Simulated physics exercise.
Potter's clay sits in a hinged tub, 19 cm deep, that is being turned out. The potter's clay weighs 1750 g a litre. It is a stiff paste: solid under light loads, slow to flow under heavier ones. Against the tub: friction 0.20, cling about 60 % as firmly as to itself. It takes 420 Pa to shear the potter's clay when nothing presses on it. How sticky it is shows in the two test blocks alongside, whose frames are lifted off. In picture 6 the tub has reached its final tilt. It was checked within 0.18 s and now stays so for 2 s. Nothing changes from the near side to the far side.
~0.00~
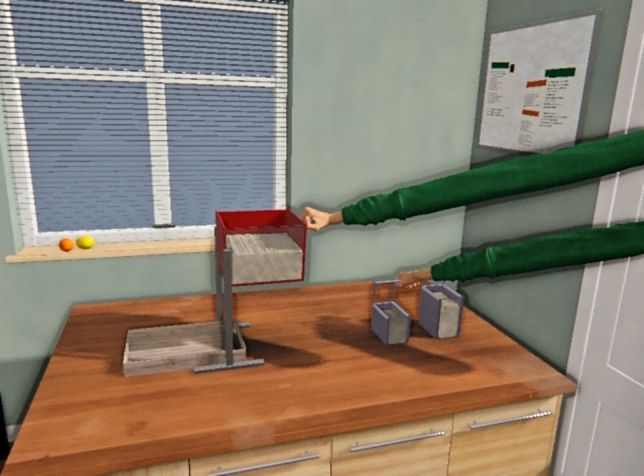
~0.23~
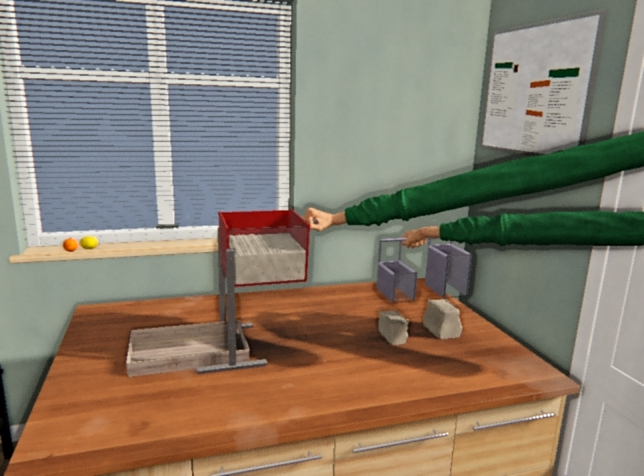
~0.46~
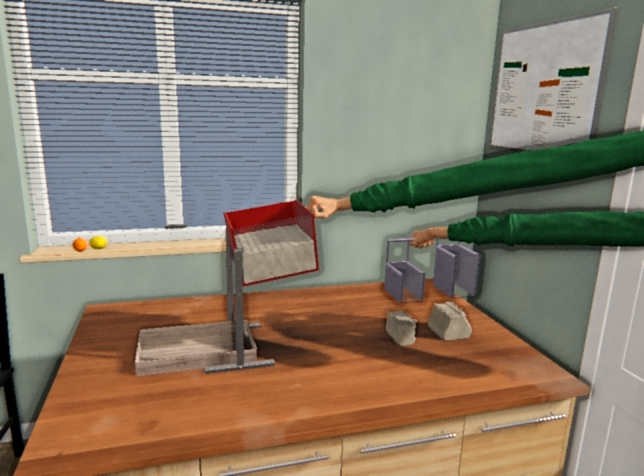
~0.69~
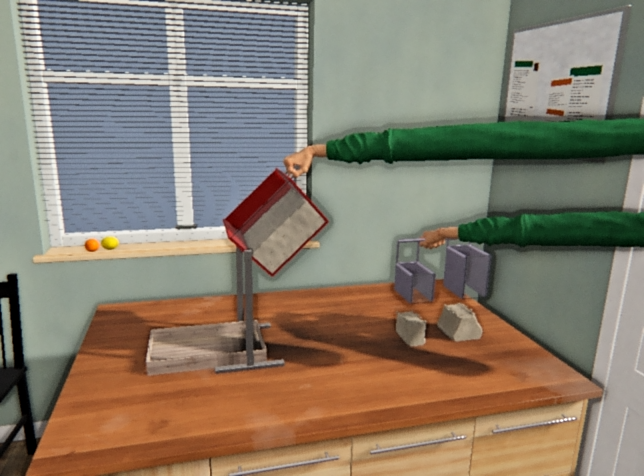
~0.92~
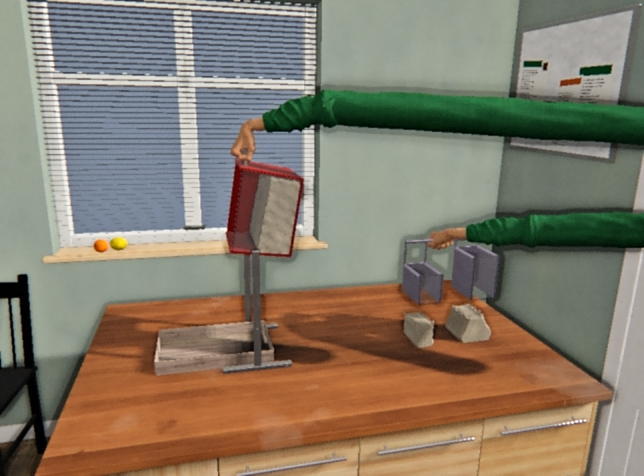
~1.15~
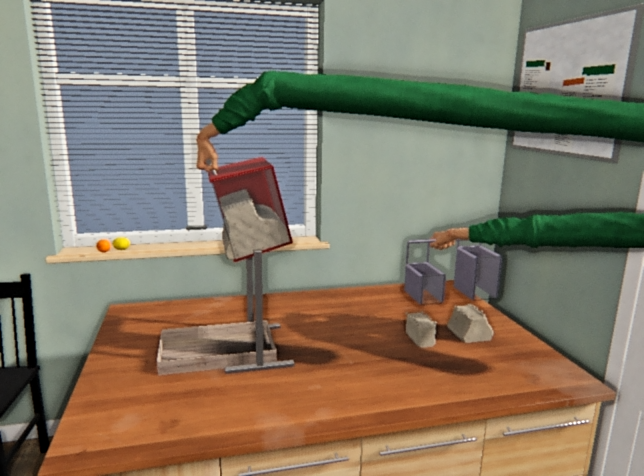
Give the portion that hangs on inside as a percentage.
It comes to some 34 %.
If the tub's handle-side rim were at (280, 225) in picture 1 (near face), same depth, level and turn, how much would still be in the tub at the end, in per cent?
In that case some 40 per cent.
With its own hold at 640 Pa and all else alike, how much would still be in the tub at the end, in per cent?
Then about 40 %.
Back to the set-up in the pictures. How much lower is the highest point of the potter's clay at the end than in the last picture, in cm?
Some 9 cm.
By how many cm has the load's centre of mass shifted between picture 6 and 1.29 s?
Some 11 cm.
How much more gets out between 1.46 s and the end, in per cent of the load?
Near 0 %.
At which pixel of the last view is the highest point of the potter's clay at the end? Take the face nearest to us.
At about (284, 230).
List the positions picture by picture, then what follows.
In the first frame, handle-side rim at (304, 225), tilt 0 degrees; top of the potter's clay at (265, 253); blocks stand 9.2 cm, 14 cm (left to right).
In the second frame, handle-side rim at (307, 226), tilt 0 degrees; top of the potter's clay at (268, 253); blocks stand 9.1 cm, 12 cm (left to right).
In the third frame, handle-side rim at (311, 215), tilt 8 degrees; top of the potter's clay at (310, 242); blocks stand 9.1 cm, 11 cm (left to right).
In the fourth frame, handle-side rim at (289, 180), tilt 43 degrees; top of the potter's clay at (305, 203); blocks stand 9.1 cm, 11 cm (left to right).
In the fifth frame, handle-side rim at (242, 171), tilt 81 degrees; top of the potter's clay at (274, 179); blocks stand 9.1 cm, 11 cm (left to right).
In the sixth frame, handle-side rim at (211, 183), tilt 104 degrees; top of the potter's clay at (249, 203); blocks stand 9.1 cm, 11 cm (left to right).
After 1.29 s, the tub is at 104 degrees and holds 45 %.
After 1.46 s, the tub is at 104 degrees and holds 34 %.
After 1.63 s, the tub is at 104 degrees and holds 34 %.
After 1.80 s, the tub is at 104 degrees and holds 34 %.
After 3.15 s, at the end, the tub is at 104 degrees and holds 34 %.
